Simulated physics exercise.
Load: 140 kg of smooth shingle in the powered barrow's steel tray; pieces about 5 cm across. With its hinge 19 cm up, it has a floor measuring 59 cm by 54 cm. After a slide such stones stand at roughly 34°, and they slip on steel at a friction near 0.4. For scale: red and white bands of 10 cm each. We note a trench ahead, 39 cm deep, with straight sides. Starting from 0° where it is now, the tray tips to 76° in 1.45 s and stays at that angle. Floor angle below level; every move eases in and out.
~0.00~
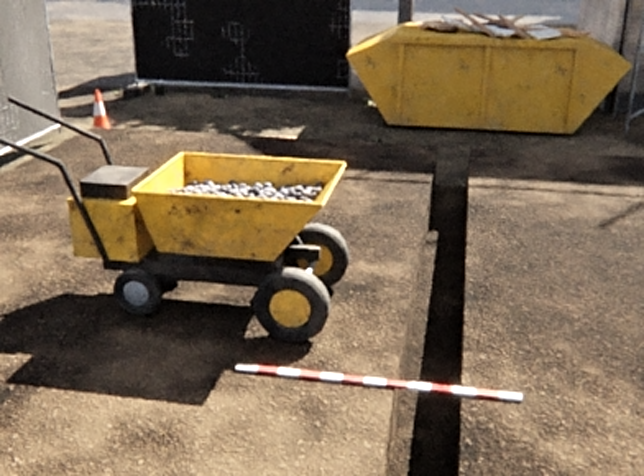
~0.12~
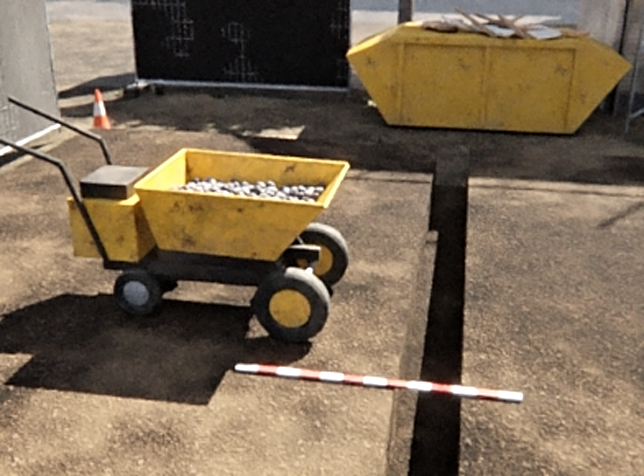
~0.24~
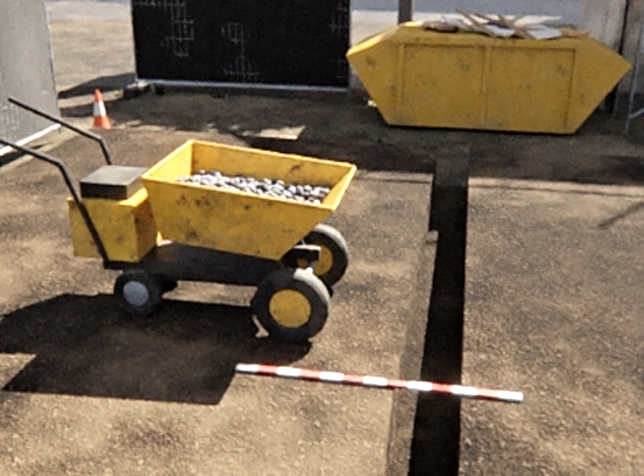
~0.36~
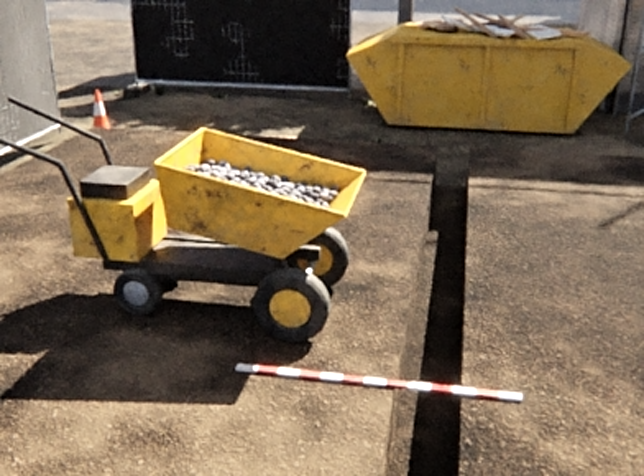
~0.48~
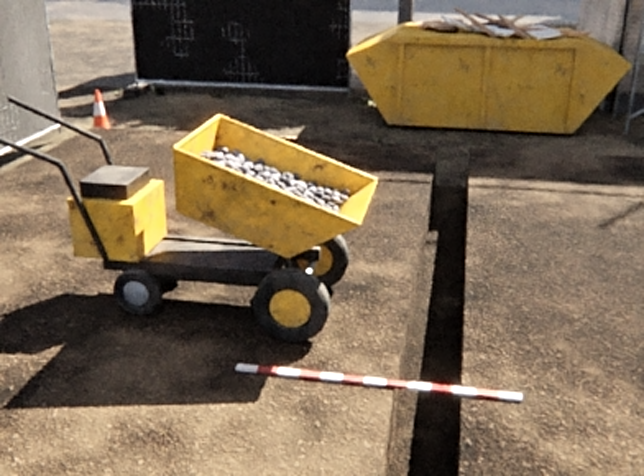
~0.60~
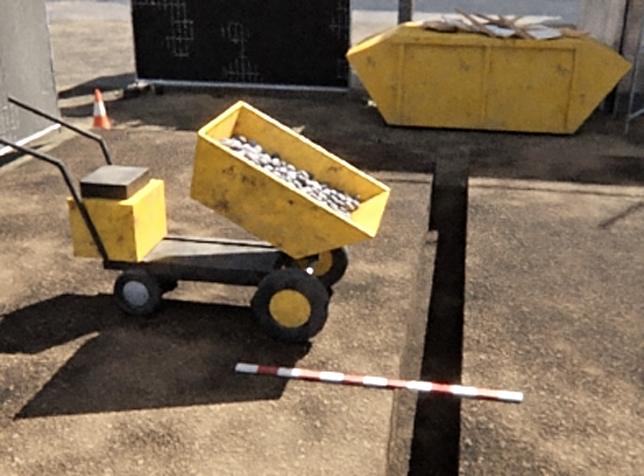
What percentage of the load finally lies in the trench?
About 73 per cent.
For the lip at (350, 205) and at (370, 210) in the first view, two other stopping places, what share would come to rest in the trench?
Roughly 40 per cent, then 15 per cent.
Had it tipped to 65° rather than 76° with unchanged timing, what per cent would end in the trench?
Roughly 70 percent.
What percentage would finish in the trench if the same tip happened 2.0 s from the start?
About 75%.
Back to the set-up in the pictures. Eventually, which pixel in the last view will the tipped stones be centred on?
About (445, 369).
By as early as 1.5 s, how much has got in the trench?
Some 45 per cent.
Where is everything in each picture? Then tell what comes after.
Lip at (322, 205), floor tilted 0°, highest stones at (249, 192), in the first picture.
The tray is at 1°, its lip at (325, 206); the top of the load is at (241, 190); the stones move at 0.2 m/s on average, in the second picture.
The tray is at 6°, its lip at (333, 210); the top of the load is at (214, 183); the stones move at 0.4 m/s on average, in the third picture.
The tray is at 12°, its lip at (345, 216); the top of the load is at (212, 172); the stones move at 0.5 m/s on average, in the fourth picture.
The tray is at 19°, its lip at (359, 225); the top of the load is at (216, 158); the stones move at 0.6 m/s on average, in the fifth picture.
Lip at (373, 237), floor tilted 28°, highest stones at (232, 145); the stones move at 0.7 m/s on average, in the sixth picture.
After 1.1 s the floor is at 64°; 100 % in the tray; the foremost stones are at (412, 277).
After 1.5 s the floor is at 76°; 37 % in the tray, 45 % in the trench, 19 % past the trench; the foremost stones are at (549, 335).
After 1.9 s the floor is at 76°; 8 % in the tray, 65 % in the trench, 27 % past the trench; the foremost stones are past the picture's edge.
After 3.8 s the floor is at 76°; 0 % in the tray, 73 % in the trench, 27 % past the trench; the foremost stones are past the picture's edge.
